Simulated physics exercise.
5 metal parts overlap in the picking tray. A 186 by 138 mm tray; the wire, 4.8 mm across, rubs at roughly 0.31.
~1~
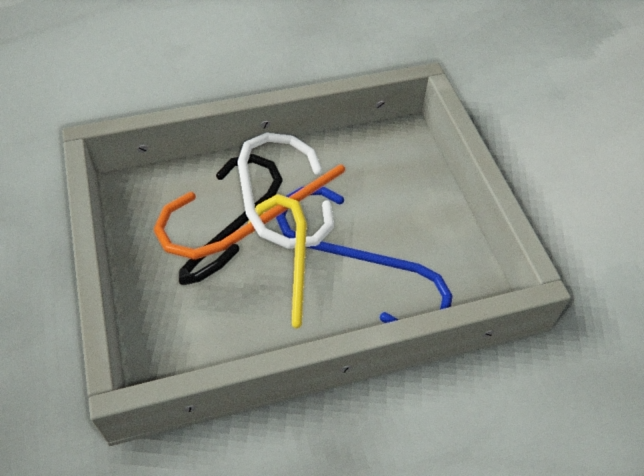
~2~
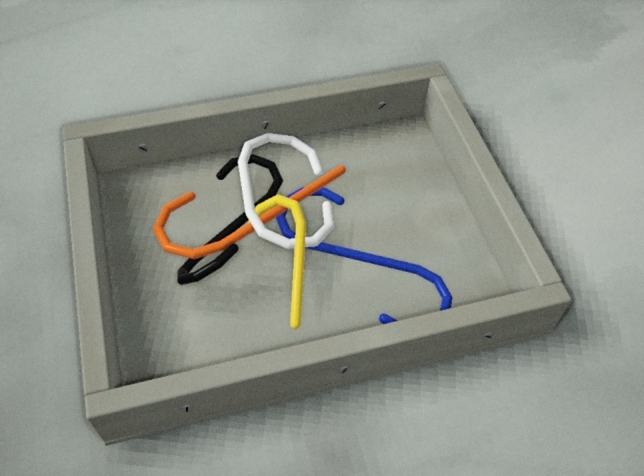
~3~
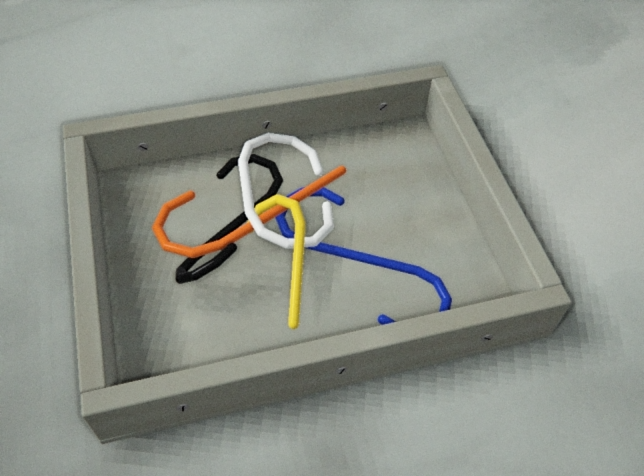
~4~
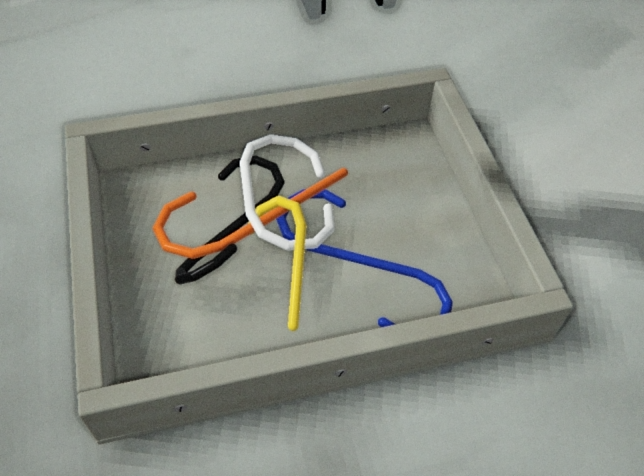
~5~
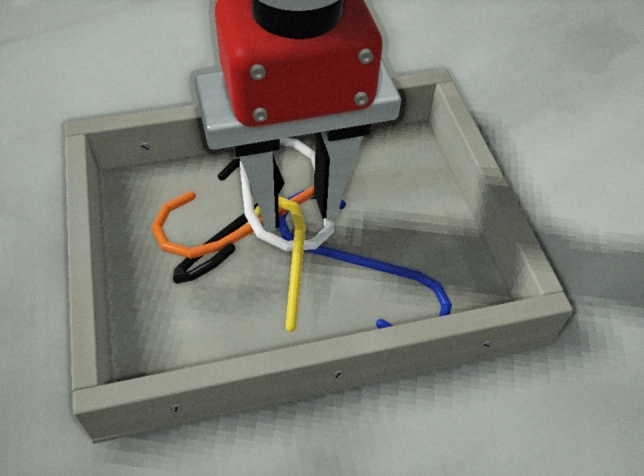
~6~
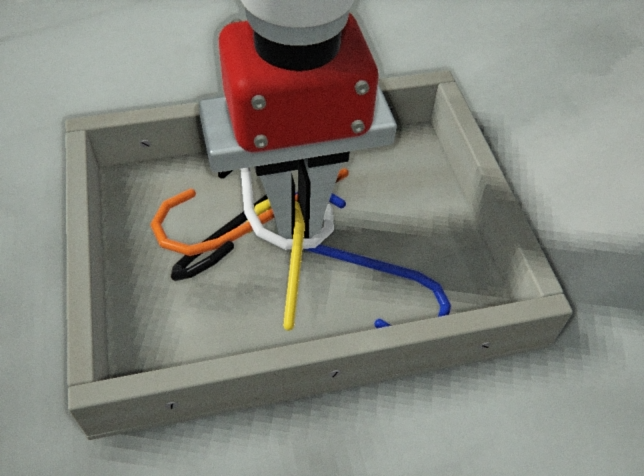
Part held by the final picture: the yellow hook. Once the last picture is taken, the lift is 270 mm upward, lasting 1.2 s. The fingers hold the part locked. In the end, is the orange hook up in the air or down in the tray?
Most likely it is not taken along.
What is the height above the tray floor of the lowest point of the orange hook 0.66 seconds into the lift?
Height: Approx. 0 mm.
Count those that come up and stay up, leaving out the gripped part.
Total: 0.
Then, 0.36 s into the lift, lowest point more than 20 mm over the tray floor, yellow hook 58 mm.
Then, 0.66 s into the lift, lowest point more than 20 mm over the tray floor, yellow hook 159 mm.
Then, 1.20 s into the lift, lowest point more than 20 mm over the tray floor, yellow hook 272 mm.
At rest, hanging yellow hook 272 mm; the other 4 are down.
